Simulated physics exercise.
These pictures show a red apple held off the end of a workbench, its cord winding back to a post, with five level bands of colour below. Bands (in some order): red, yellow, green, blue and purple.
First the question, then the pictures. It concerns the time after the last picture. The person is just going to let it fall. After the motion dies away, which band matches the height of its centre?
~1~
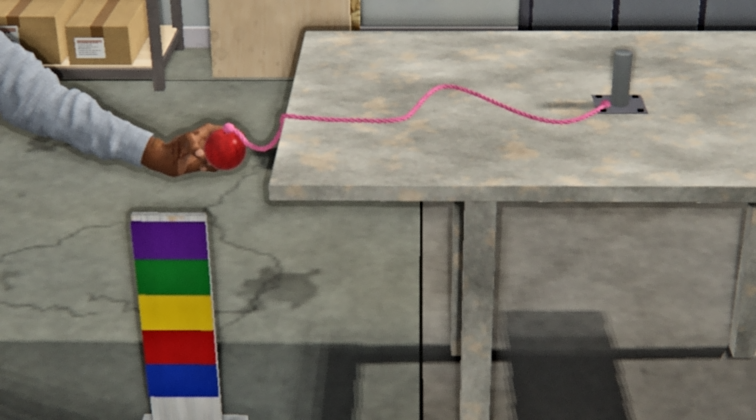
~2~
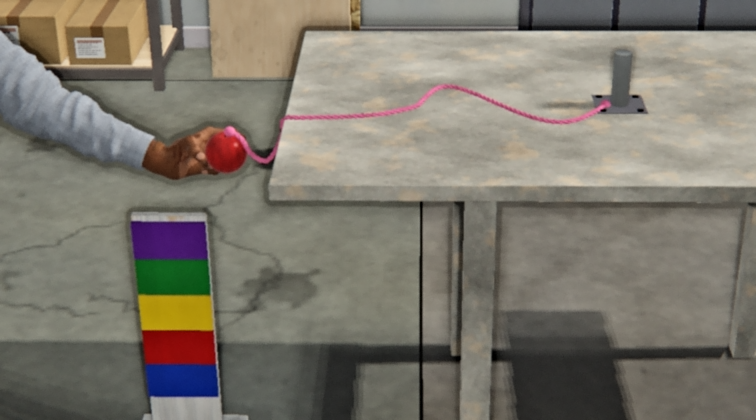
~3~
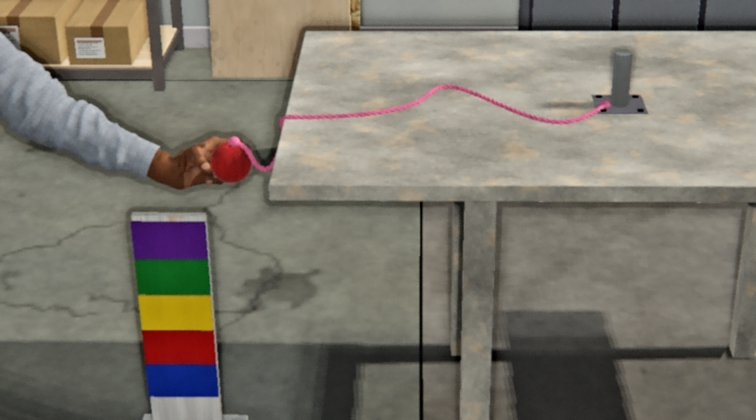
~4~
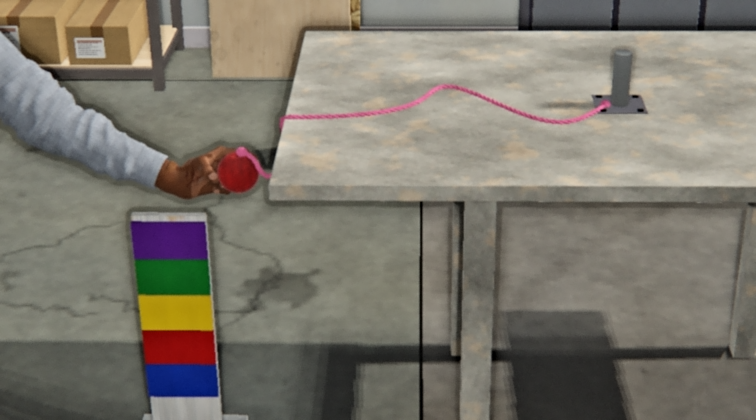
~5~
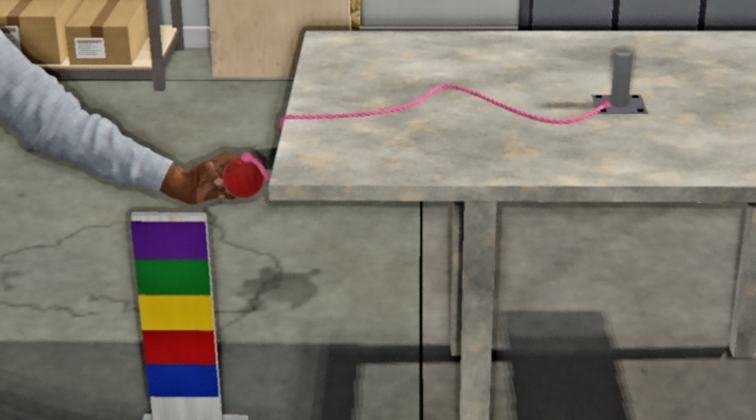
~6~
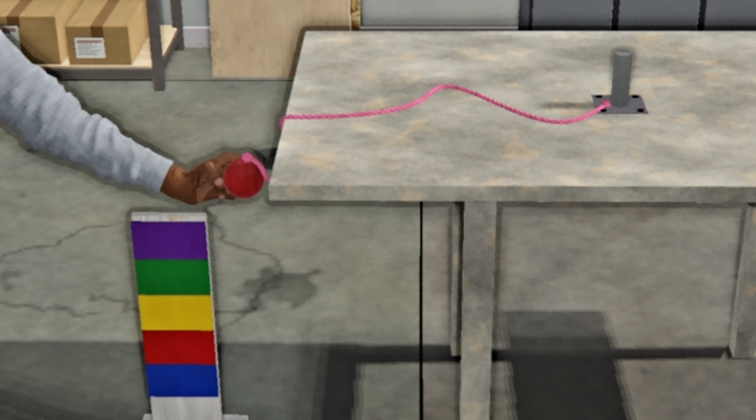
The yellow one.
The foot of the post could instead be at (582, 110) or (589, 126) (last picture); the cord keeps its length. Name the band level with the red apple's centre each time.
Going case by case, it's red and then red.
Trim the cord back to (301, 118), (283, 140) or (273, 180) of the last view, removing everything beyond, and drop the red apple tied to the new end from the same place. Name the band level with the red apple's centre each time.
Results, first to last: No band; purple; green.
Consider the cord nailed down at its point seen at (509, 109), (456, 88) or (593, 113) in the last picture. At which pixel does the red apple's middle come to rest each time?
Respectively (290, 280), (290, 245) and (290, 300).
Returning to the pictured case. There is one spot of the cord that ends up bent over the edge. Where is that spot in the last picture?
It sits at about (375, 113).
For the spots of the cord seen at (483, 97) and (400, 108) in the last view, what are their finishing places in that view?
They go to (435, 108) and to (309, 112).
Early on, apple near (290, 279); level with green.
Midway, apple near (304, 314); level with yellow.
Finally, apple near (291, 315); level with yellow. Its middle rests at the yellow band.
